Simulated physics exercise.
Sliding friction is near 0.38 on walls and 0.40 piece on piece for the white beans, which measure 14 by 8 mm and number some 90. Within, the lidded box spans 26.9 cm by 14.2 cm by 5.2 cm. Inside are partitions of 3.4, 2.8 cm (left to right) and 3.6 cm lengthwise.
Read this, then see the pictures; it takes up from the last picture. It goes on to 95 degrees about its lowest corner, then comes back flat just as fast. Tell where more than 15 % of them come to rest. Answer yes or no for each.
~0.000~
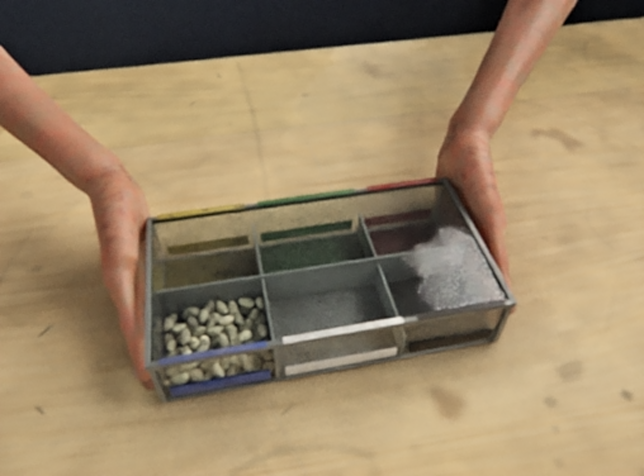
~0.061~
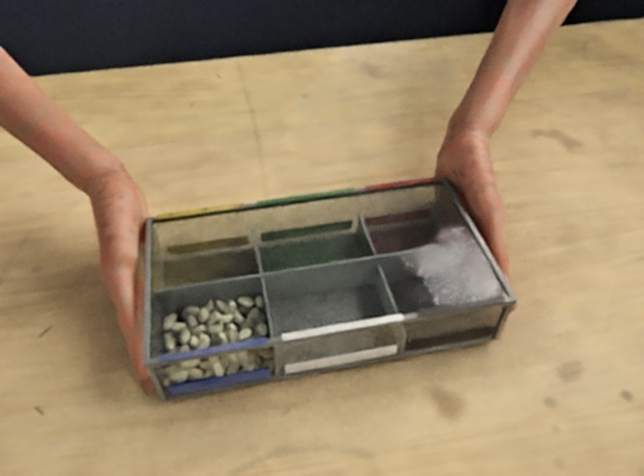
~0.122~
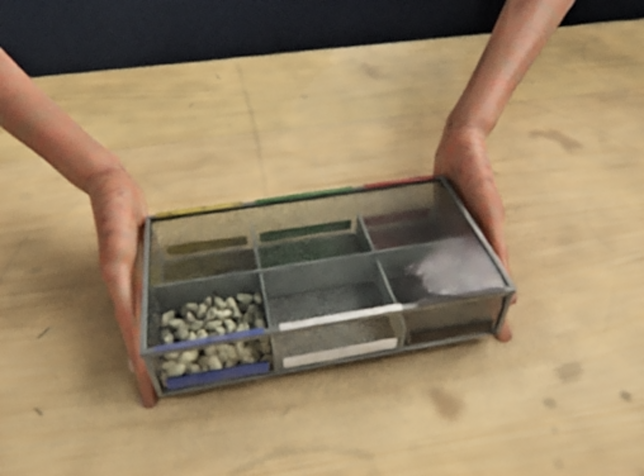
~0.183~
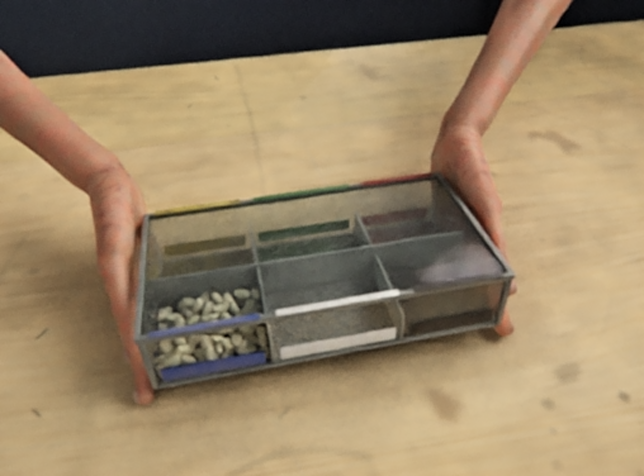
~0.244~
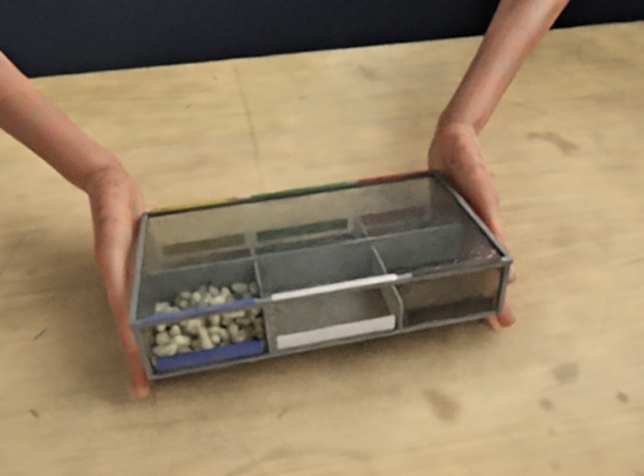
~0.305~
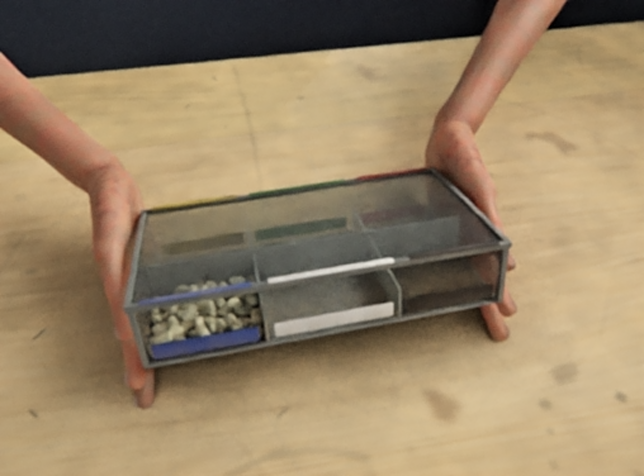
Red: No, blue: Yes, green: No, yellow: Yes, white: No, black: No.
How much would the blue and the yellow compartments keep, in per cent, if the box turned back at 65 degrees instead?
Blue 100 %; yellow 0 %.
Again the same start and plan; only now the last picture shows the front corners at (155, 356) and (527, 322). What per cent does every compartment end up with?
So it works out as red at 0 percent, blue at 75 percent, green at 0 percent, yellow at 0 percent, white at 10 percent and black at 15 percent.
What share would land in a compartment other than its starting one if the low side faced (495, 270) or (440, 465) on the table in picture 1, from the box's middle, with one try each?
First try: About 65 percent; second try: About 10 percent.
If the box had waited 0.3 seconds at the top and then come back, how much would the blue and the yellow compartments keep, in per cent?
Blue 50; yellow 45.
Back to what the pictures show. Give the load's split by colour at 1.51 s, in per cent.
Shares - red: 0; blue: 90; green: 0; yellow: 10; white: 0; black: 0.
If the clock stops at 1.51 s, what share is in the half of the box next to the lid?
Close to 40 in a hundred.
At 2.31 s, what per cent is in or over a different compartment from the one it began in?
Estimate: Roughly 40 in a hundred.
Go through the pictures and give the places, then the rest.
The first frame shows box tilt 0 degrees, front corners at (151, 364) and (509, 301); blue 100 %.
The second frame shows box tilt 1 degrees, front corners at (150, 361) and (509, 298).
The third frame shows box tilt 4 degrees, front corners at (146, 351) and (509, 288), lowest corner left back.
The fourth frame shows box tilt 9 degrees, front corners at (141, 338) and (508, 274), lowest corner left back.
The fifth frame shows box tilt 13 degrees, front corners at (135, 323) and (506, 259), lowest corner left back.
The sixth frame shows box tilt 17 degrees, front corners at (131, 307) and (504, 243), lowest corner left back; blue 100 %. Its pace works out near 70 degrees a second.
Then, at 1.51 s, tilt 95 degrees; blue 90 %, yellow 10 %.
Then, at 2.31 s, tilt 42 degrees; blue 60 %, yellow 35 %.
After 3.12 s, tilt 0 degrees; blue 60 %, yellow 35 %.
At rest (3.5 s), red 0 %, blue 60 %, green 0 %, yellow 35 %, white 0 %, black 0 %.
